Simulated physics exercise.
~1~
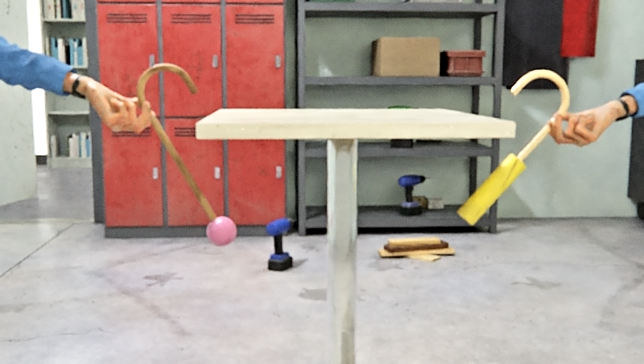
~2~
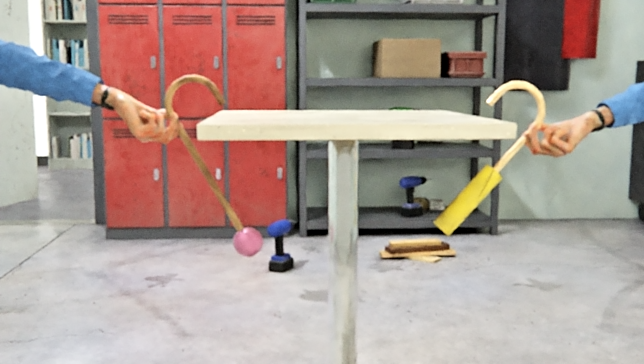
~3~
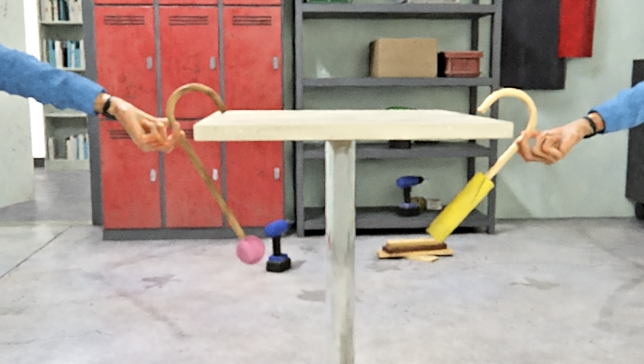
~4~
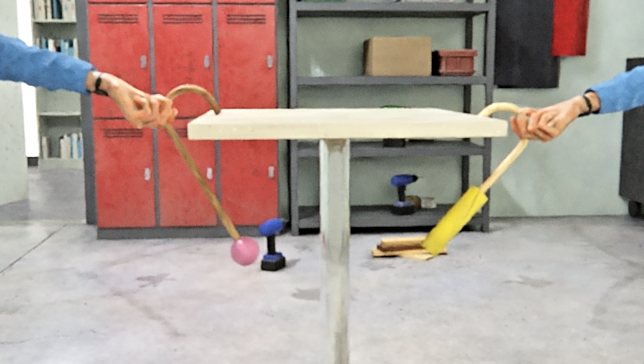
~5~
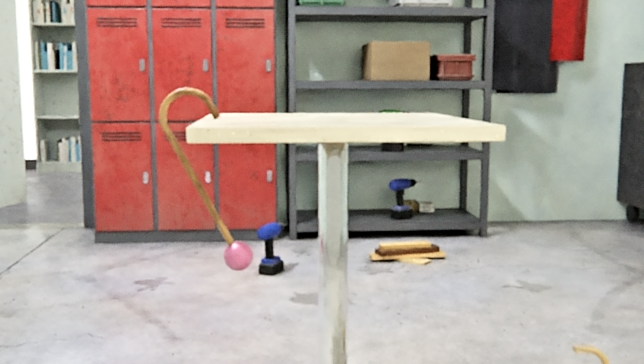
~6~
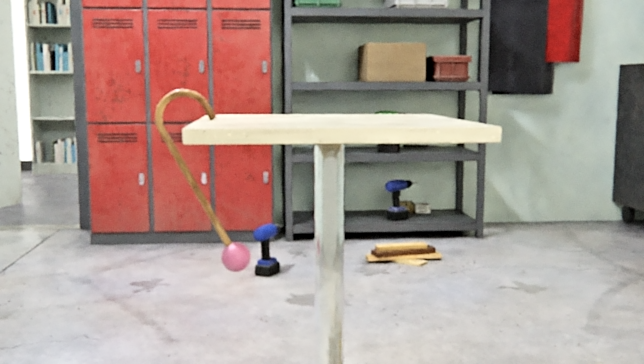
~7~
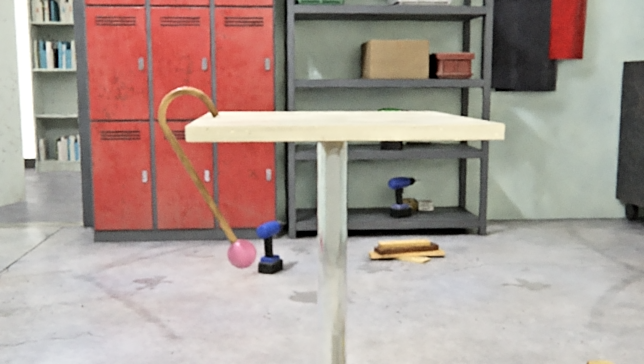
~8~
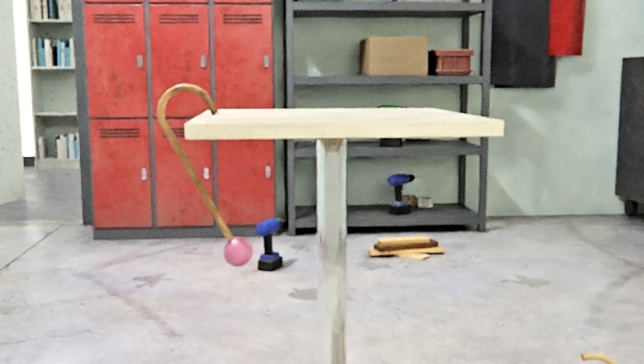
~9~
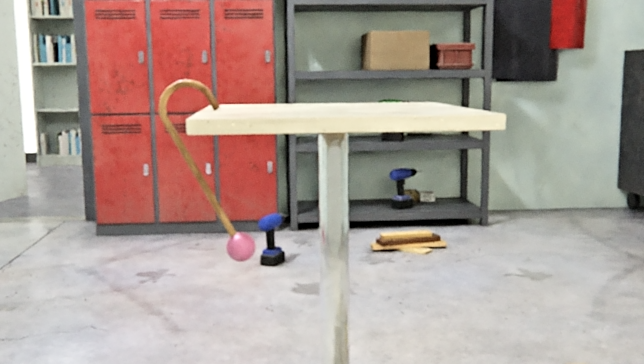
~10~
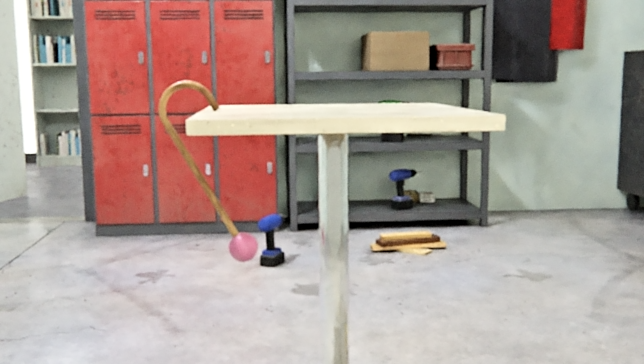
In a workshop, hands hook two crooked objects on a table; the yellow one falls.
